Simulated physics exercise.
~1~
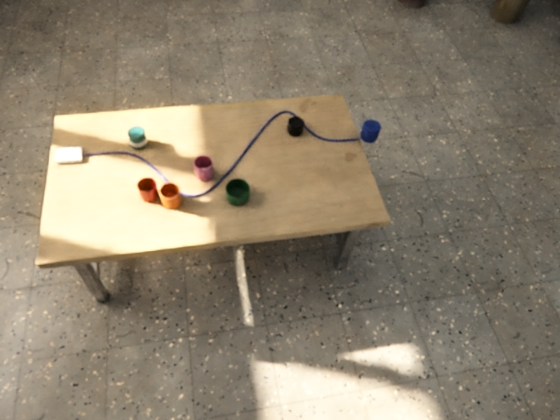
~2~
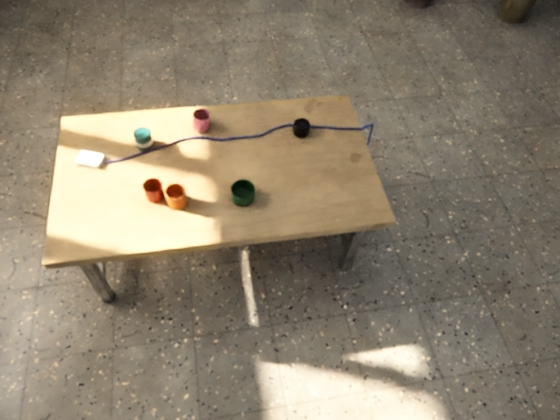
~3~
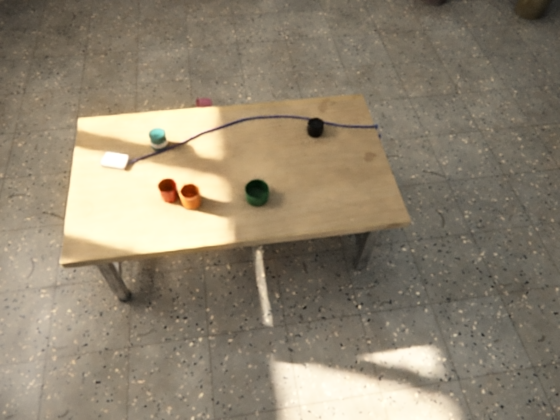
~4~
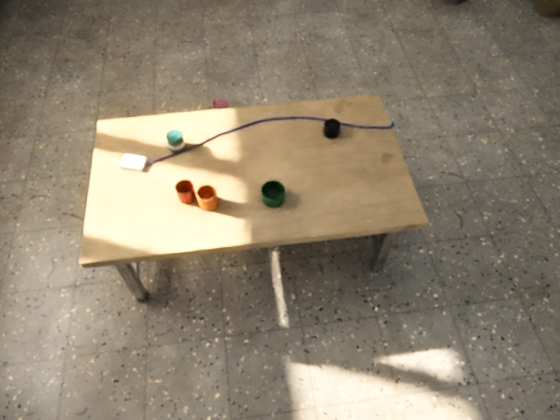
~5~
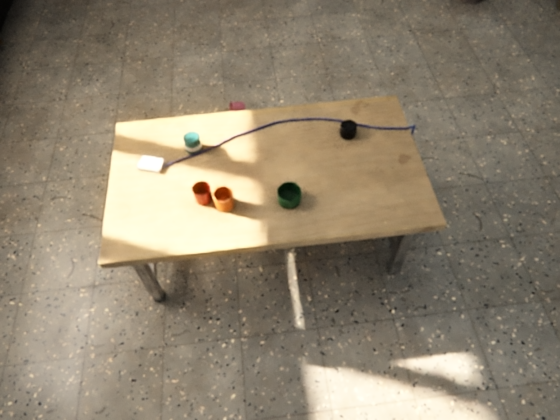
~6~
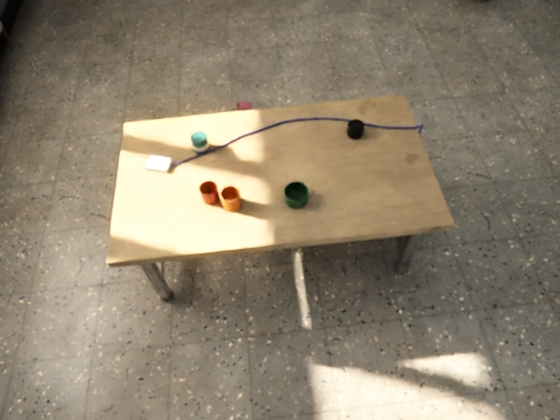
A pale wooden table stands on a speckled tile floor, seen from above in patches of sunlight. A blue cable winds across it from a white phone at the left to a blue speaker already off the right edge, among a teal tin, red, orange and pink mugs, a green cup and a black tub. The speaker drops from sight, and the tightening cable drags the phone a little right and sweeps the pink mug to the far edge. The mug goes over, barely showing beyond it. The view drifts left while the phone and the remaining containers rest on the table, the cable trailing over the right edge.
